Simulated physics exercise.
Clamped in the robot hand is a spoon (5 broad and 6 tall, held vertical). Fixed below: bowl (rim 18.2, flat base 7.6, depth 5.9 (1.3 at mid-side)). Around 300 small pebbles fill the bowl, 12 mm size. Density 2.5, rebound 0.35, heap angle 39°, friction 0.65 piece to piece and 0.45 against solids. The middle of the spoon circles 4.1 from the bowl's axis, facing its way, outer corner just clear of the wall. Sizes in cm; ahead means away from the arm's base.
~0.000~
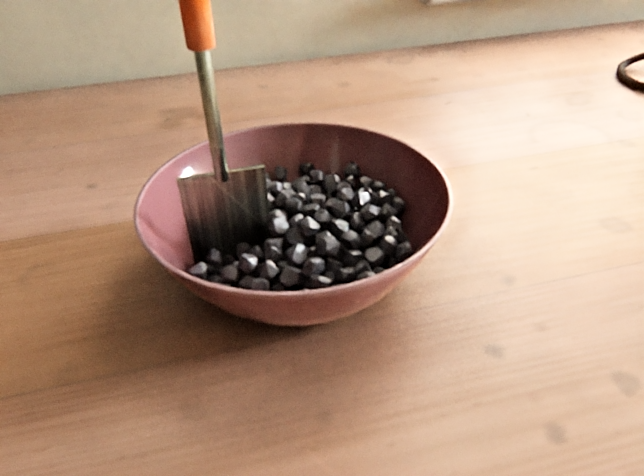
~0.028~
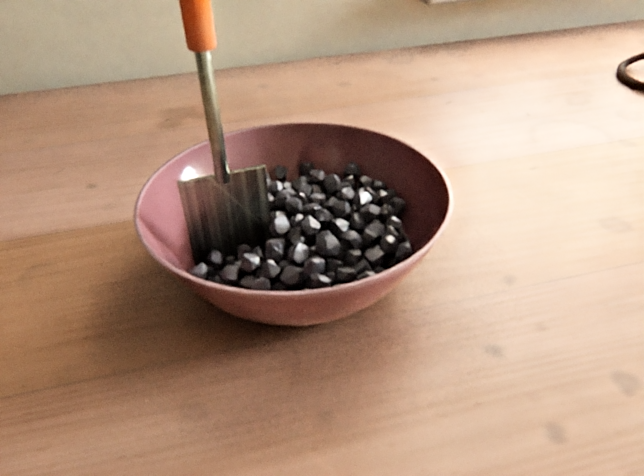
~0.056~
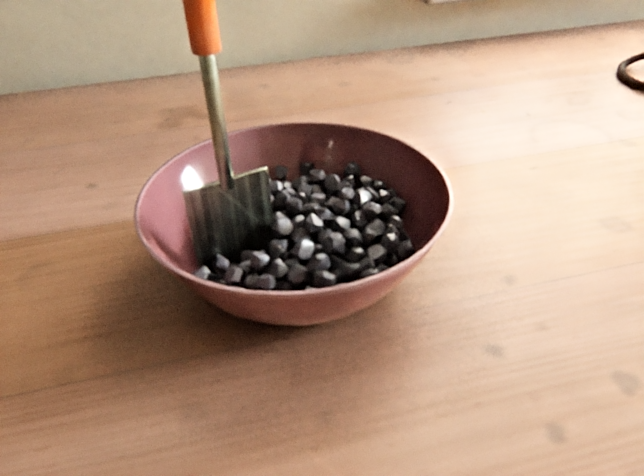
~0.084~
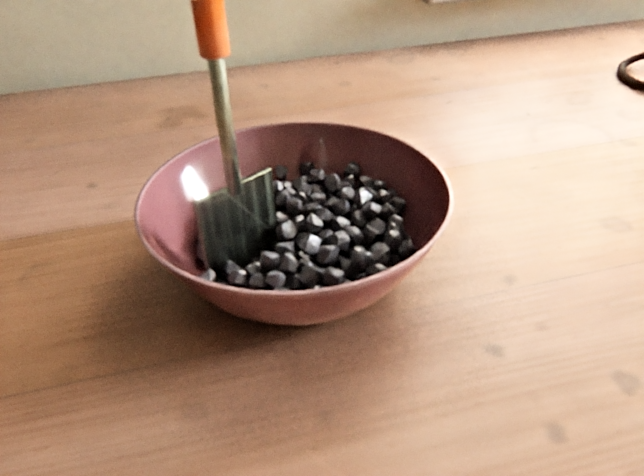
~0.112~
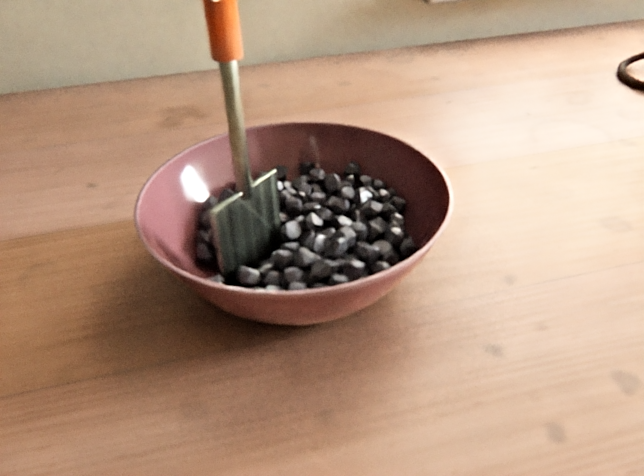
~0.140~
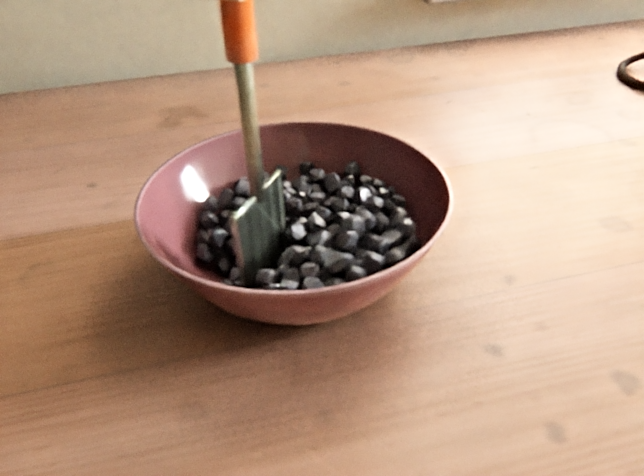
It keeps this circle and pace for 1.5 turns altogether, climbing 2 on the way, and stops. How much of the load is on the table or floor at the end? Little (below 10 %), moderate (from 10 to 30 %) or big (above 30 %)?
Share on the table or floor: Moderate (from 10 to 30 %).
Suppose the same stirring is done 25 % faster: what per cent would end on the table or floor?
It would be near 20 per cent.
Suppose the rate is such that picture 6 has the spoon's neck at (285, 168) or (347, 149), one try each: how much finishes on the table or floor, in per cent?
About 25 and 45 per cent.
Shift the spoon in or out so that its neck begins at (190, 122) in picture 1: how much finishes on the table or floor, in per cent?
Some 0 per cent.
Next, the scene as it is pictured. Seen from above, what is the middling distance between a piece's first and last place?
About 8 cm.
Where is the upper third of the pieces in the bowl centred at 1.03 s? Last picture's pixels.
Around (321, 266).
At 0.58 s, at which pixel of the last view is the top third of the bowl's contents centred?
Near (261, 153).
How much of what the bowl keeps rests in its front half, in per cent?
Some 55 per cent.
By 0.58 s, 244° round, highest piece 8 above the table; 284 in the bowl, 13 on the table or floor, 4 in flight or on the tool.
By 1.03 s, 75° round, highest piece 7 above the table; 262 in the bowl, 38 on the table or floor, 1 in flight or on the tool.
By 1.45 s, 180° round, highest piece 7 above the table; 259 in the bowl, 42 on the table or floor.
By 2.15 s, 180° round, highest piece 7 above the table; 259 in the bowl, 42 on the table or floor.
Final count, 259 in the bowl, 42 on the table or floor. That is 14 % on the table or floor.
